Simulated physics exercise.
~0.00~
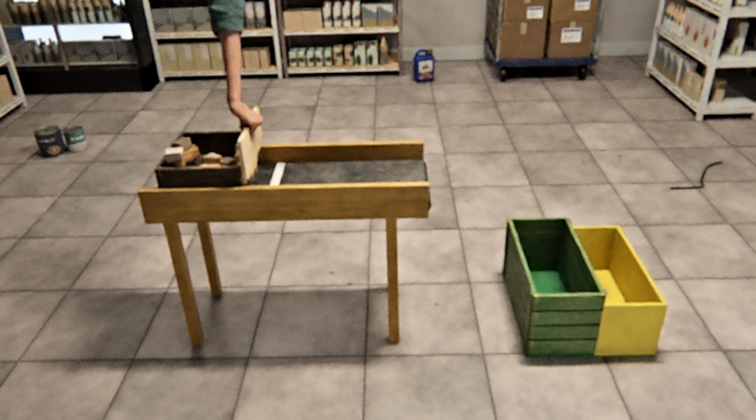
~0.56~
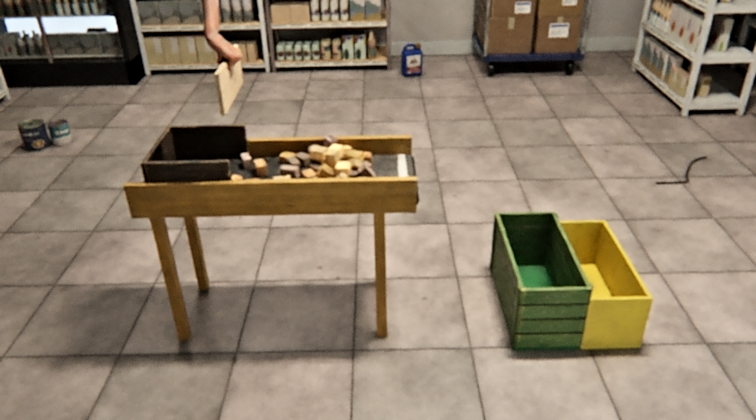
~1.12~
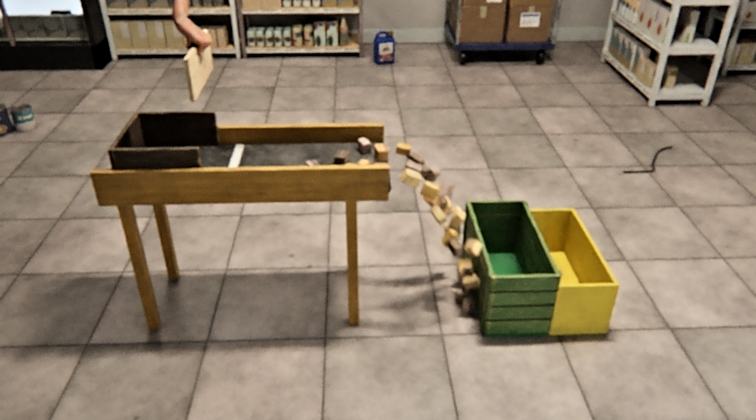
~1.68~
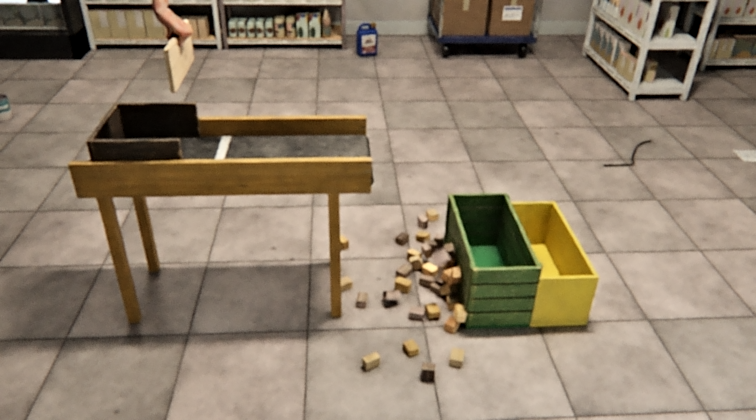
Small wooden blocks spilled off the end of a raised belt after a hand lifted the gate of a black pen, and they tumbled down short of the green box, scattering across the tiled floor while it and the yellow tote caught none.
